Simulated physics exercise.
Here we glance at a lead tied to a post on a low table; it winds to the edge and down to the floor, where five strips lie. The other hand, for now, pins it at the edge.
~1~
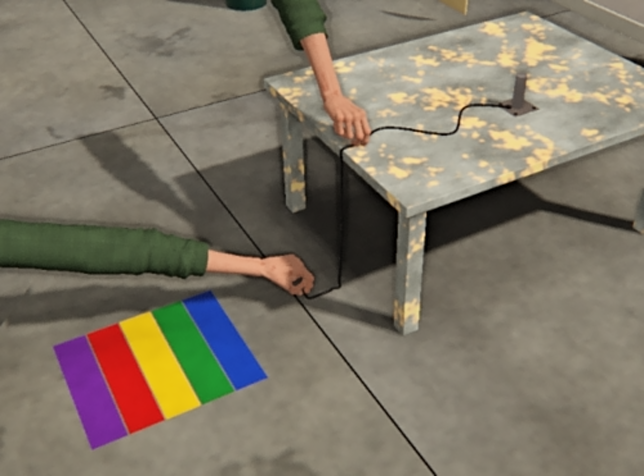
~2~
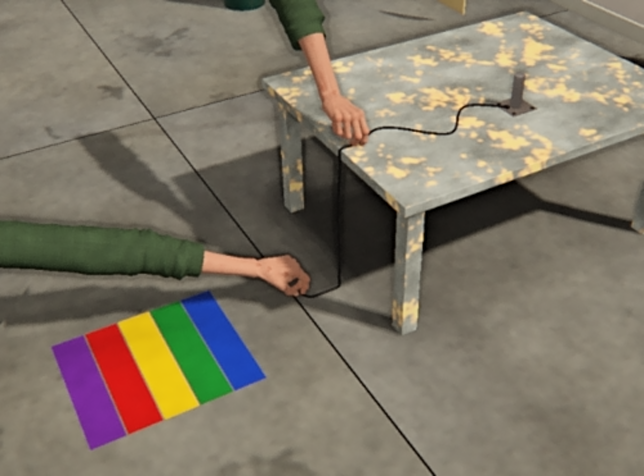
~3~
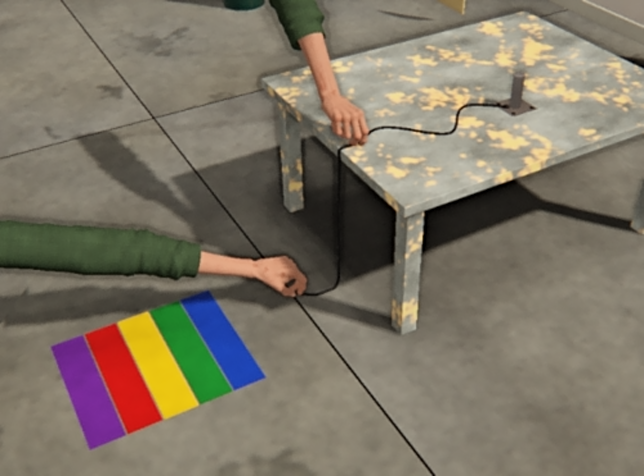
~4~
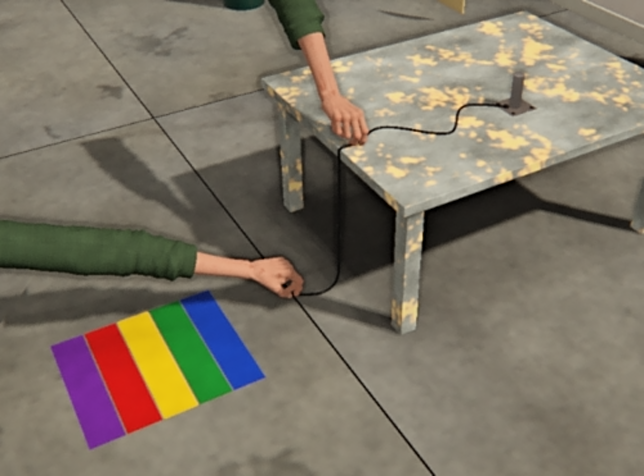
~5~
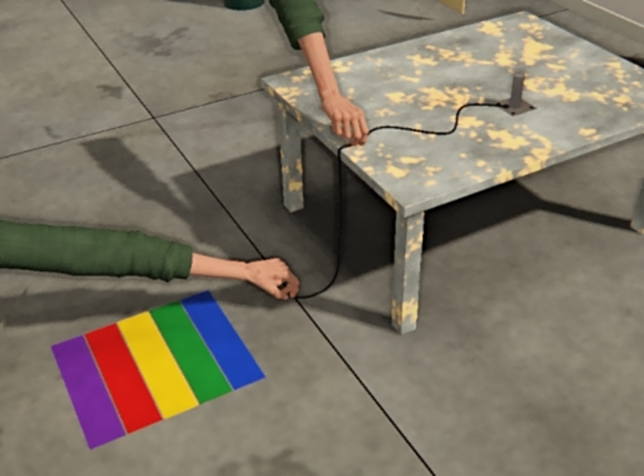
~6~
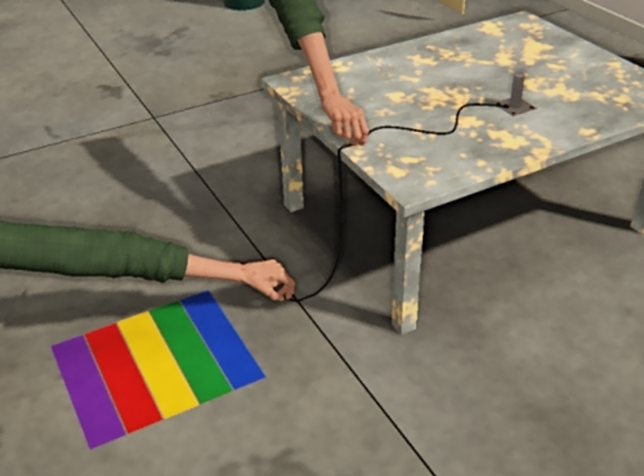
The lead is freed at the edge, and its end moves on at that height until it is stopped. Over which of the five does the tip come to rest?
Over the yellow one.
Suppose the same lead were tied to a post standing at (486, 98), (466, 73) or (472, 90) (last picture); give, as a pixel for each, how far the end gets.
Estimated pixels per try: (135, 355); (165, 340); (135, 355).
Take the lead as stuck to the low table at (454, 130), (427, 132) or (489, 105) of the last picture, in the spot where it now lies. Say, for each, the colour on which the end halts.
The end stops at green, then green, then yellow.
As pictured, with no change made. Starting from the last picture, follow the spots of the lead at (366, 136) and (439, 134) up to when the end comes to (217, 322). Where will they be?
The first ends at (341, 159) and the second at (407, 131).
Early on, end near (217, 322); over blue.
Midway, end near (175, 338); over green.
At the end of the slack, end near (150, 347); over yellow. Over yellow.
